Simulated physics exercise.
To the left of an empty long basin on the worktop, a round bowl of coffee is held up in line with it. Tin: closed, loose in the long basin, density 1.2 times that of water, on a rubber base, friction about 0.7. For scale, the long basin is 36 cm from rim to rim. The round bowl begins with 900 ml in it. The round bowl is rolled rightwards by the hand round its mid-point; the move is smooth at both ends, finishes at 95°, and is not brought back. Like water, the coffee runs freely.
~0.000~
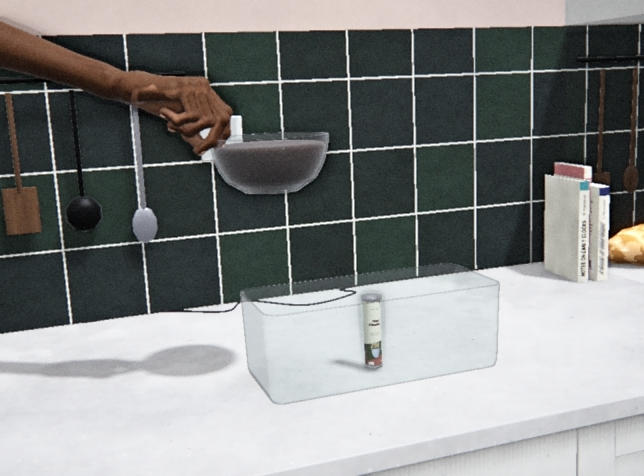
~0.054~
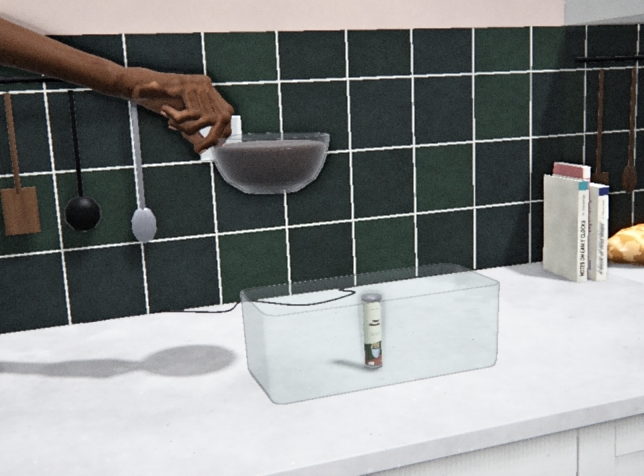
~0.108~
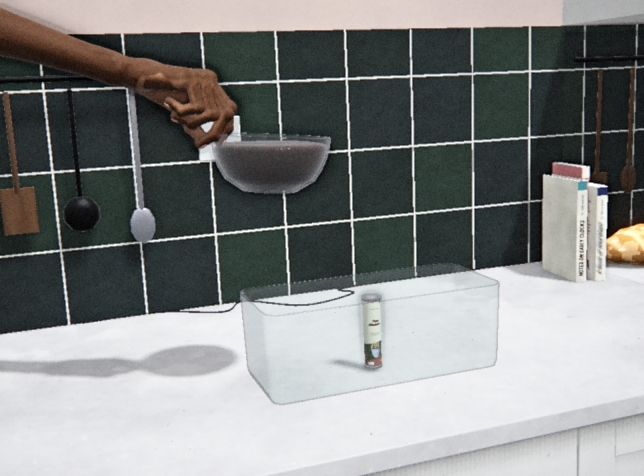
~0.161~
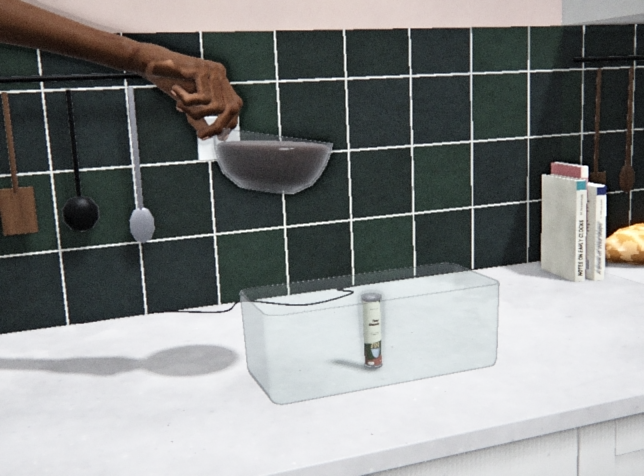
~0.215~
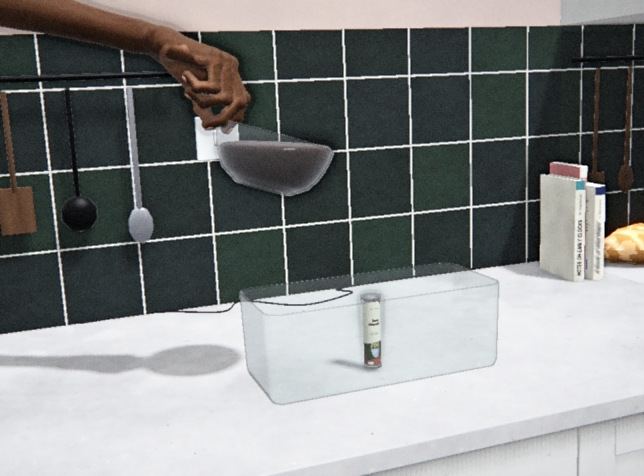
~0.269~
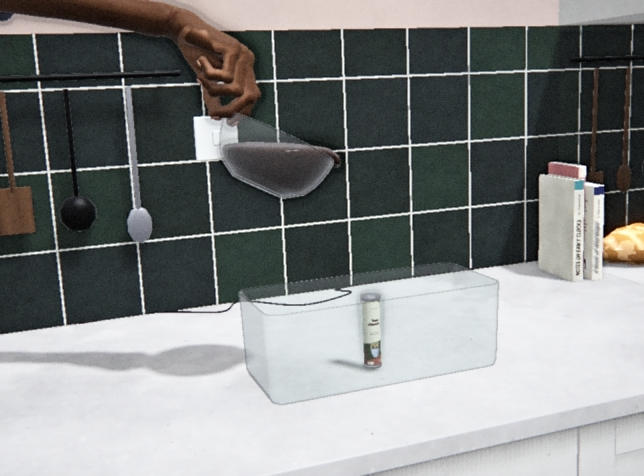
A round bowl of dark liquid tilting gradually rightwards in a hand above a worktop, left of a clear basin holding a small tin.
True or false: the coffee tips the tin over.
False.
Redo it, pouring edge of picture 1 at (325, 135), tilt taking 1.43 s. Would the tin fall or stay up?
It does not tip.
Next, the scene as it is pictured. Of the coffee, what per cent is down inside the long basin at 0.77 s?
Around 88 per cent of the whole.
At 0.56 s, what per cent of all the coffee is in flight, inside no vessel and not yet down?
Around 52 percent.
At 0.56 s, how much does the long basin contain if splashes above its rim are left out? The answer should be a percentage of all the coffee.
Roughly 24 per cent.
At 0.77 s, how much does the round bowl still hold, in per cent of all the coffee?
Around 2 in a hundred.
Then, 0.56 s in, the tilt is 82° and 22 per cent is still to pour; the tin stands where it began.
Then, 0.77 s in, the tilt is 95° and 2 per cent is still to pour; the tin stands where it began.
Then, 0.99 s in, the tilt is 95° and 0 per cent is still to pour; the tin stands 1 cm from where it began.
Then, 1.23 s in, the tilt is 95° and 0 per cent is still to pour; the tin stands where it began.
Finally, the tin stands where it began.
